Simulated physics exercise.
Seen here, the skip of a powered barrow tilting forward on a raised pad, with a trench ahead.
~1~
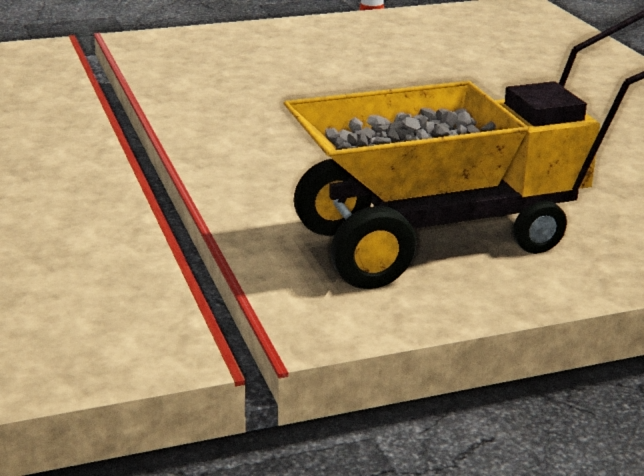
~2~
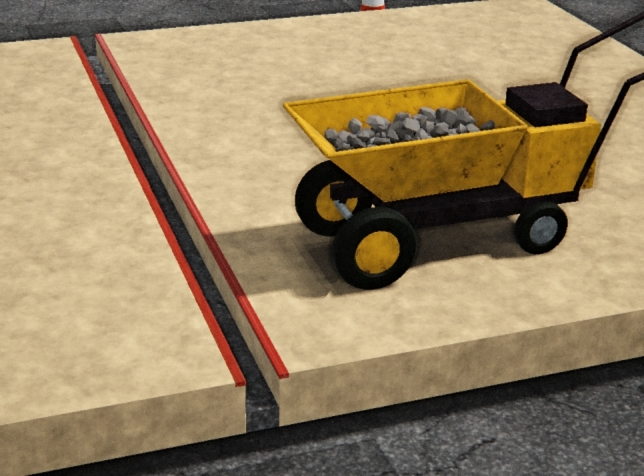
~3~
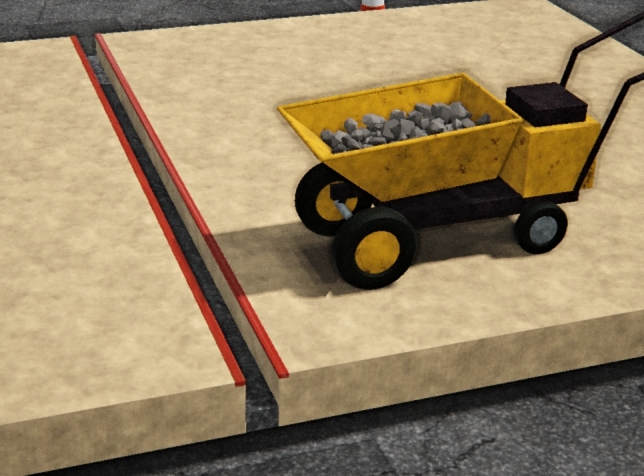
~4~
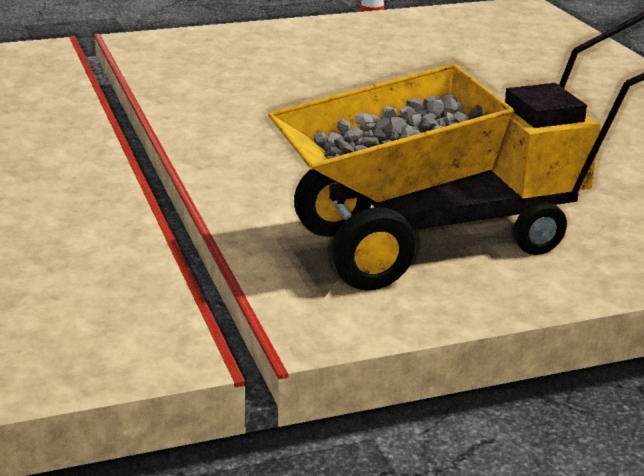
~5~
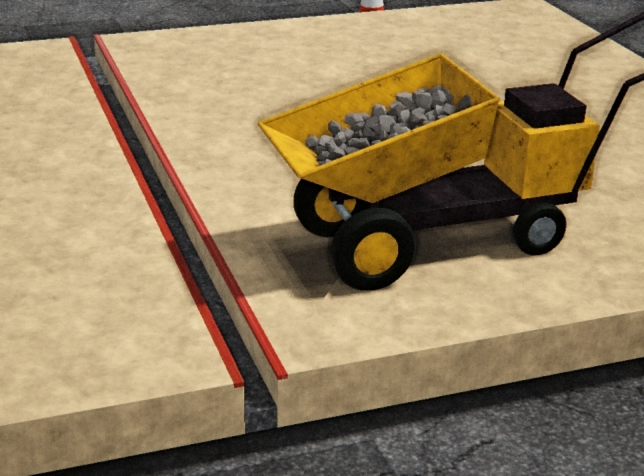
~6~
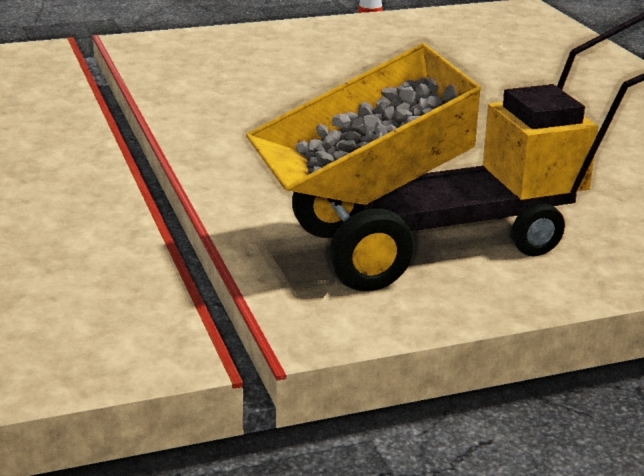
A pale, mottled raised pad fills most of the view, seen from above at an angle, with dark grey paving around it and a narrow trench edged in red crossing its left side. On the right stands a yellow powered barrow with black tyres and dark handles, its skip holding grey broken stones. The skip tilts gradually forward to the left, its rear rising, while the wheels and camera stay still.
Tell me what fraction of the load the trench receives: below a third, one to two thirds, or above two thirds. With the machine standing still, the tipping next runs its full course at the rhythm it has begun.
The trench receives one to two thirds.
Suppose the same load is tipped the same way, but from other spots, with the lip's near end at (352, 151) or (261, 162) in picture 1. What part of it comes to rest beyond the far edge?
Try 1: 10 %. Try 2: 70 %.
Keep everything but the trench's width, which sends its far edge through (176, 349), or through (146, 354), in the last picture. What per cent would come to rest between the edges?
Lab note: Case 1 around 80 %, case 2 90 %.
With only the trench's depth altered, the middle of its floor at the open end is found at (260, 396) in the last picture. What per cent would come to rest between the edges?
I'd guess close to 40 percent.
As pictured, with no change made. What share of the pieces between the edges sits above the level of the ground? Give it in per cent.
30 per cent or so.
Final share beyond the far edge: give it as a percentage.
I'd say around 25 per cent of the load.
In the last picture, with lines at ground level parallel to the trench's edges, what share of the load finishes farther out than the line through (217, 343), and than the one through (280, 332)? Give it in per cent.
I reckon some 30 per cent and some 80 per cent.
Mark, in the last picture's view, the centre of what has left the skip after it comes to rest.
Centre at rest: Close to (200, 275).
Just after the last frame, skip tipped steeply; every one in the skip.
A moment on, skip tipped right over; roughly two thirds in the skip; about a tenth short of the trench; roughly a quarter in or heaped over the trench; about a tenth beyond it; just a few falling.
Further on, skip tipped right over; roughly a quarter in the skip; about a tenth short of the trench; roughly half in or heaped over the trench; roughly a quarter beyond it.
When it is over, skip tipped right over; roughly a quarter in the skip; about a tenth short of the trench; roughly half in or heaped over the trench; roughly a quarter beyond it.
